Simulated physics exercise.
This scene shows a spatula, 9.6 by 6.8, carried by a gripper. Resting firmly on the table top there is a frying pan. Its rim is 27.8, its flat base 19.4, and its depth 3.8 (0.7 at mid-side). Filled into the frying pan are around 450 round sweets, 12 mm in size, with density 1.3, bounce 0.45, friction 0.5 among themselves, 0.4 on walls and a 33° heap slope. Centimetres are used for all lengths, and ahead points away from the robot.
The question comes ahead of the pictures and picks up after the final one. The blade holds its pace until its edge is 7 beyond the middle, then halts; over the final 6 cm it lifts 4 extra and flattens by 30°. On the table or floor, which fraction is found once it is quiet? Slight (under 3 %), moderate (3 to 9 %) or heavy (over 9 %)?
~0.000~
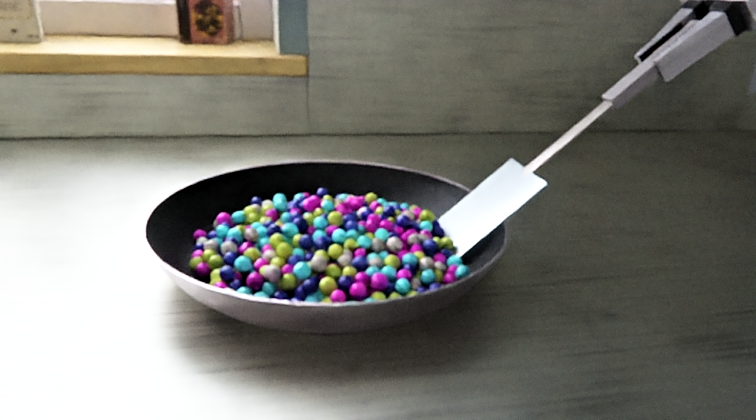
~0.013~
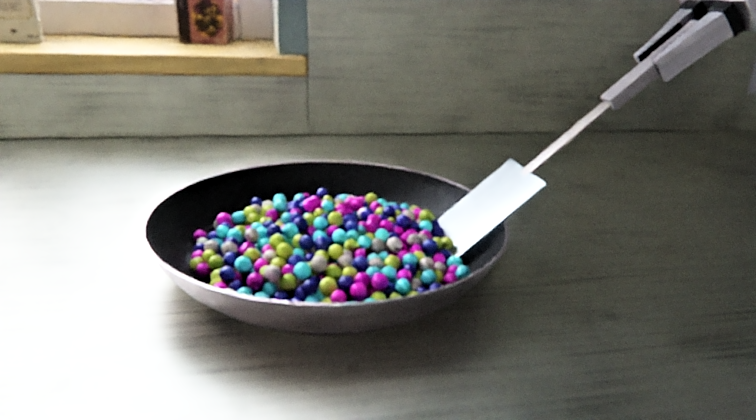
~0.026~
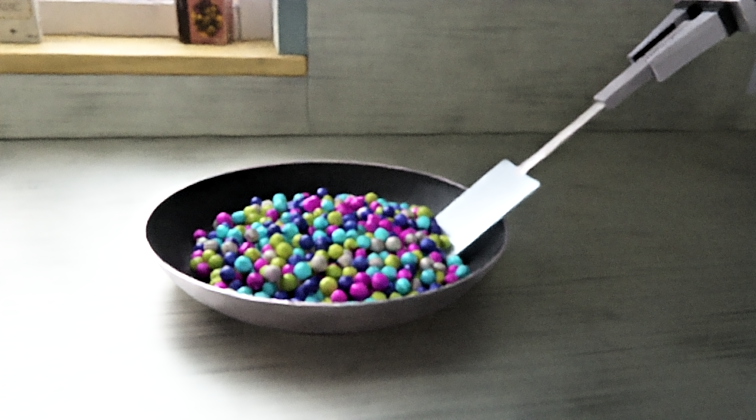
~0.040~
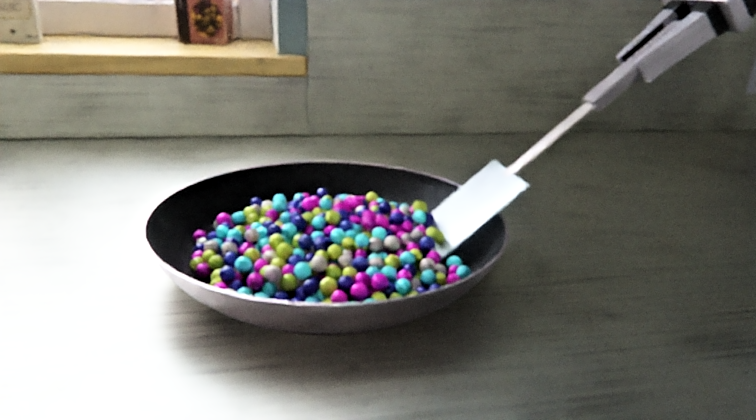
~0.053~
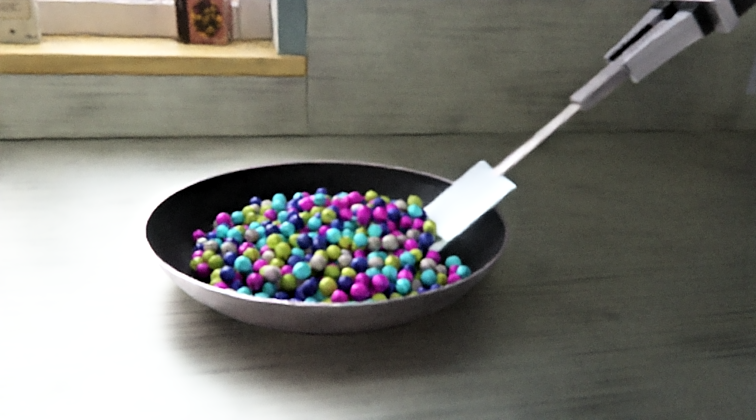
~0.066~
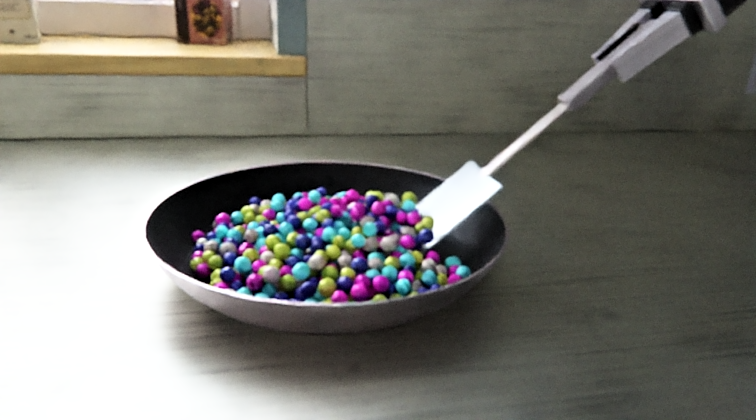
Moderate.
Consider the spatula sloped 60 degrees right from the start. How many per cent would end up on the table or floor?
In that case some 5 per cent.
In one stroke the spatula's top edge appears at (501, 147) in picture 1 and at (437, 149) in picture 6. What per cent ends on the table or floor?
15 %.
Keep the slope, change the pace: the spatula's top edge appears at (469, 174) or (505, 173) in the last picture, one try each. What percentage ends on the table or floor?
I'd estimate close to 10 and 0 in a hundred.
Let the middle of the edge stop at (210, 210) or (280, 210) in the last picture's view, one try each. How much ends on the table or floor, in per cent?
Respectively about 10 and 0 percent end on the table or floor.
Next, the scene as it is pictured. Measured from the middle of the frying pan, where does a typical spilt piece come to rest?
It's around 30 cm.
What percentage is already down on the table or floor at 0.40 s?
It comes to some 4 in a hundred.
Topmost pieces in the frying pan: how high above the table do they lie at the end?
Height at the end: Around 5.0 cm.
By 0.12 s, sloping 42°, highest piece 6 above the table; 454 in the frying pan.
By 0.17 s, sloping 32°, highest piece 6 above the table; 454 in the frying pan.
By 0.40 s, sloping 12°, highest piece 5 above the table; 430 in the frying pan, 22 on the table or floor, 2 on the blade or in flight.
By 1.45 s, sloping 12°, highest piece 4 above the table; 429 in the frying pan, 25 on the table or floor.
Final count, 429 in the frying pan, 25 on the table or floor. That is 6 % on the table or floor.
